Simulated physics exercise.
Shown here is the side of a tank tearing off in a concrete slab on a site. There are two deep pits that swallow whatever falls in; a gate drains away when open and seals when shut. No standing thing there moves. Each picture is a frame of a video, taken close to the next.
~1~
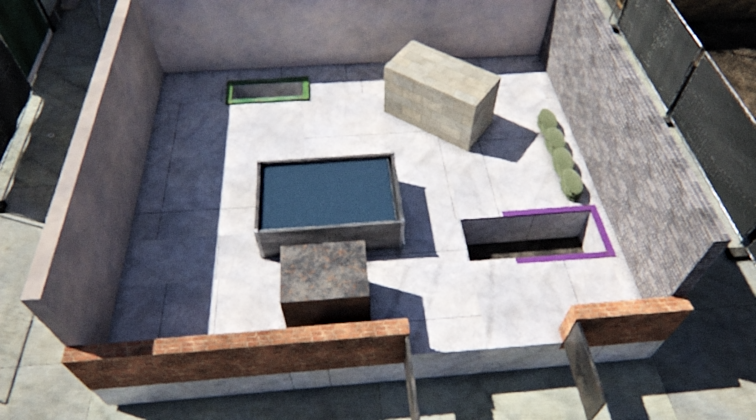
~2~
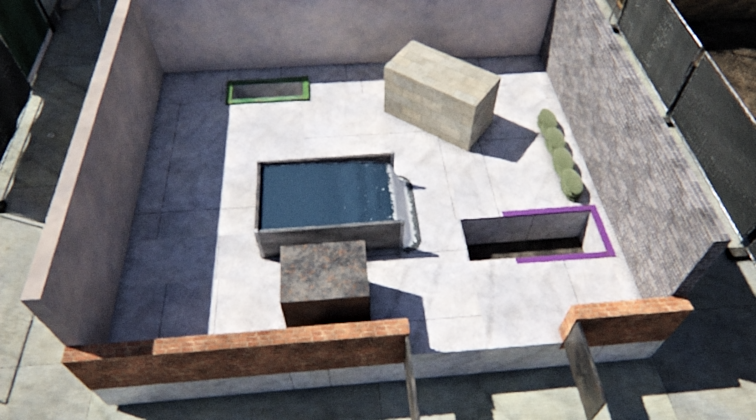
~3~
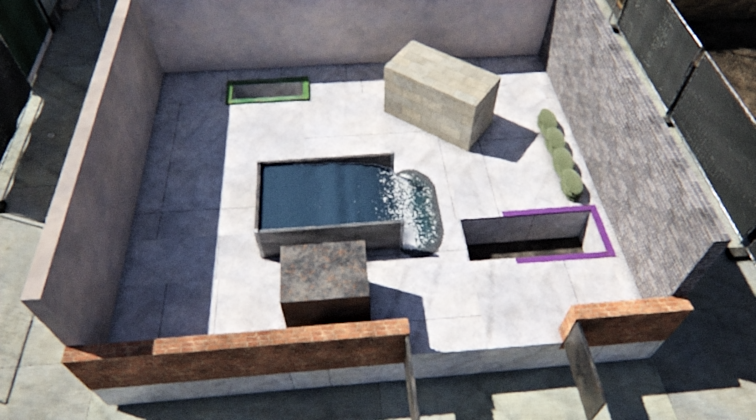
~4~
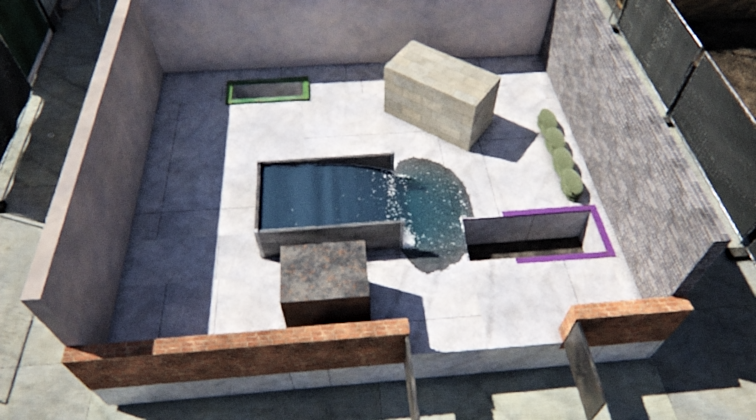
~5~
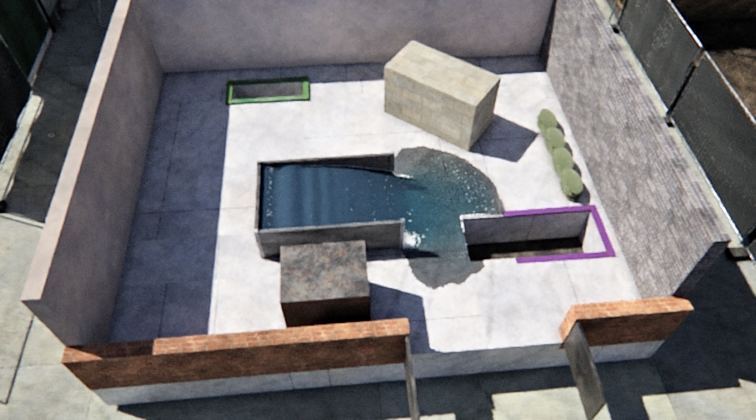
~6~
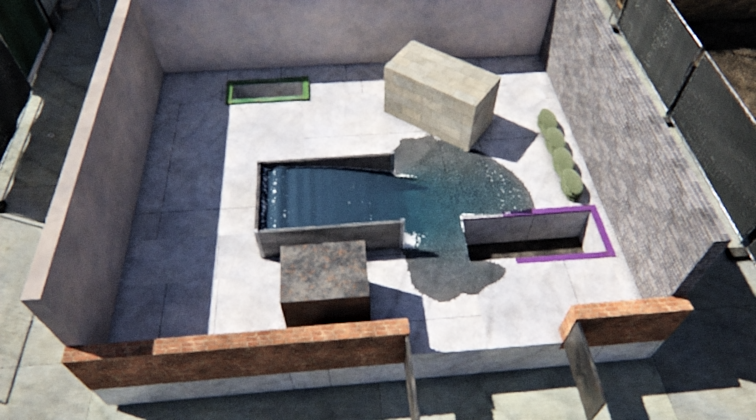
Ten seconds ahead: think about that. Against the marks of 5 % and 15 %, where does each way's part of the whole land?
The gate lands below 5 %; the purple pit lands above 15 %; the green pit lands below 5 %.
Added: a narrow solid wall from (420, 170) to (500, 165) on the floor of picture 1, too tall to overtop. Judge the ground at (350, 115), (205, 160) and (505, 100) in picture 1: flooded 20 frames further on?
Swamped; spared; swamped.
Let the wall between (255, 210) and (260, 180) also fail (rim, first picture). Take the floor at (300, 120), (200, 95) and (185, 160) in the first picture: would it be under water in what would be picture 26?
Spot by spot: Unaffected, then soaked through, then soaked through.
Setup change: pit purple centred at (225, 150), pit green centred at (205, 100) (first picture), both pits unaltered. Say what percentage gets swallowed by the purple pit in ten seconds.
Share for purple: 2 in a hundred.
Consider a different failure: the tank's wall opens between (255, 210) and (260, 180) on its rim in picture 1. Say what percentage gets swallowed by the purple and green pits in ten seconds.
Lab note - share by pit: Purple 4 %, green 6 %.
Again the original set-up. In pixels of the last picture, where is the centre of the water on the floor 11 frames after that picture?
(417, 199).
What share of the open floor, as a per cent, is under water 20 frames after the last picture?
30 %, roughly.
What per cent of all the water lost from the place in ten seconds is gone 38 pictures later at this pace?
Estimate: Some 85 %.
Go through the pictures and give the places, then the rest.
The first picture shows still water in the tank at (328, 194).
In the second picture, water pours out at (395, 203) and has run to a hidden place.
In the third picture, water pours out at (395, 205) and has run to (417, 174).
In the fourth picture, water pours out at (395, 206) and has run to (465, 248).
In the fifth picture, water pours out at (395, 207) and has run to (490, 187).
In the sixth picture, the front is at (523, 190), out from the gap at (395, 207).
A moment on, water covers 15 % of the floor; the gate 0 %, the purple pit 11 %, the green pit 0 %.
Next, water covers 25 % of the floor; the gate 0 %, the purple pit 23 %, the green pit 0 %.
Then, water covers 30 % of the floor; the gate 1 %, the purple pit 36 %, the green pit 0 %.
Later, water covers 35 % of the floor; the gate 2 %, the purple pit 50 %, the green pit 0 %.
In the end, water covers 45 % of the floor; the gate 3 %, the purple pit 59 %, the green pit 0 %.
